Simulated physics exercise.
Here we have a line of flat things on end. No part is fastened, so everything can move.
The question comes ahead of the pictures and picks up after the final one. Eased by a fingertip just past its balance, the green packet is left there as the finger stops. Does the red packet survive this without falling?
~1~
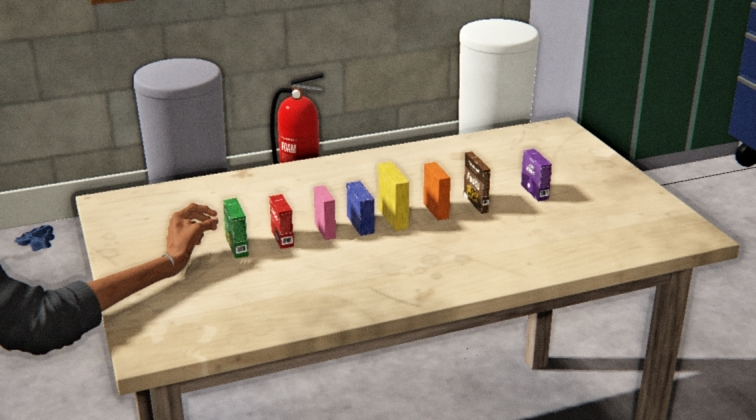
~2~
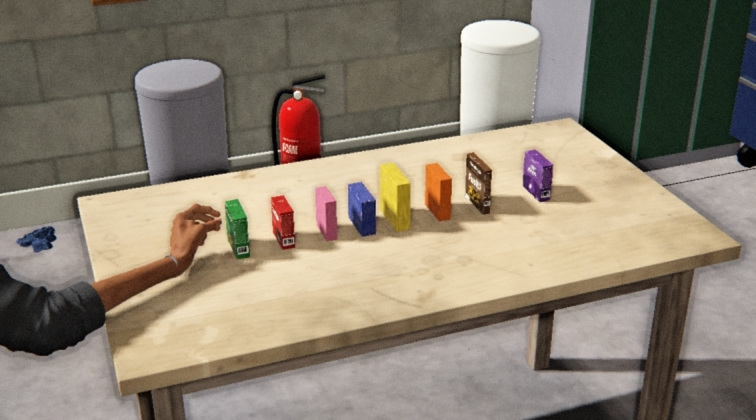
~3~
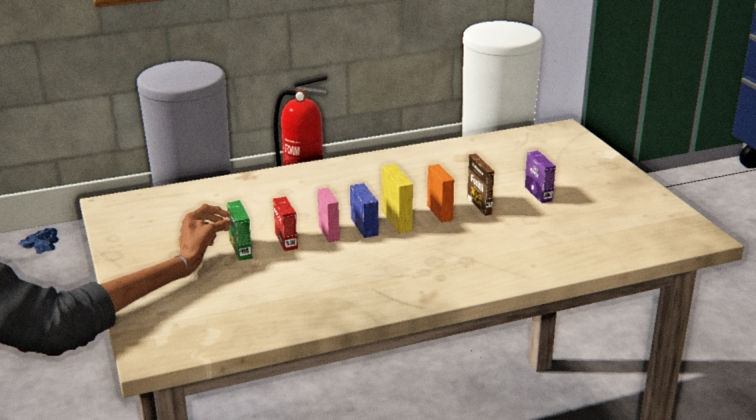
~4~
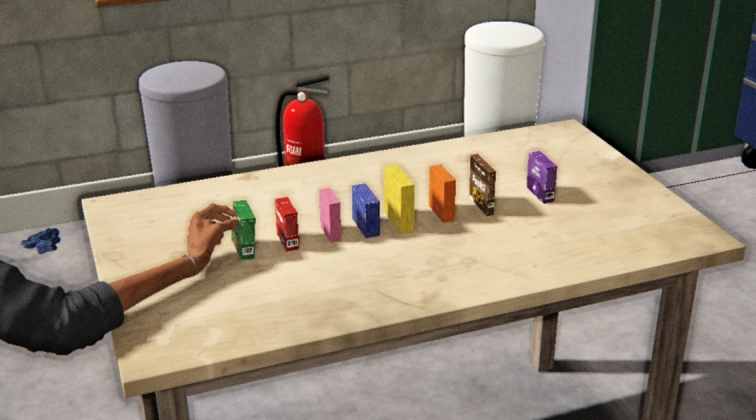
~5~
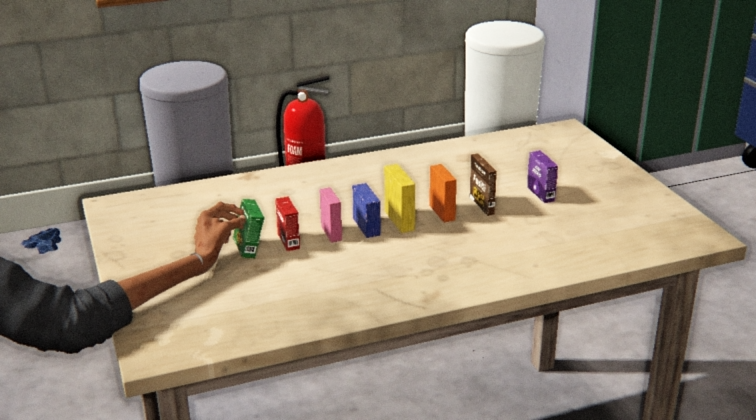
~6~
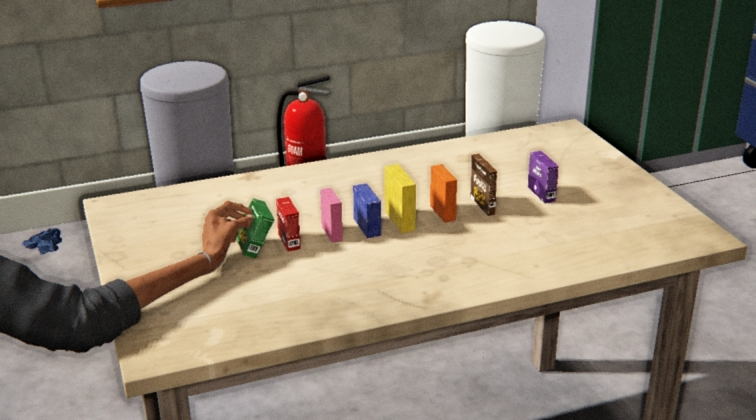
Looks like it does not stay up this time.
Then, 0.10 s later than the last frame, green packet 52° over; red packet tilted by 10° near (292, 223).
Then, 0.20 s later than the last frame, green packet 73° over; red packet tilted by 46° near (309, 222); pink block tilted by 6°.
Then, 0.30 s later than the last frame, green packet 74° over; red packet tilted by 61° near (313, 224); pink block tilted by 26°.
Then, 0.50 s later than the last frame, green packet 90° over; red packet tilted by 67° near (313, 225); pink block tilted by 35°; blue board tilted by 3°.
When it is over, lying over on the table, red packet; left askew, blue board and pink block; the other 3 as before. End places, in pixels of the last picture, red packet near (313, 225).
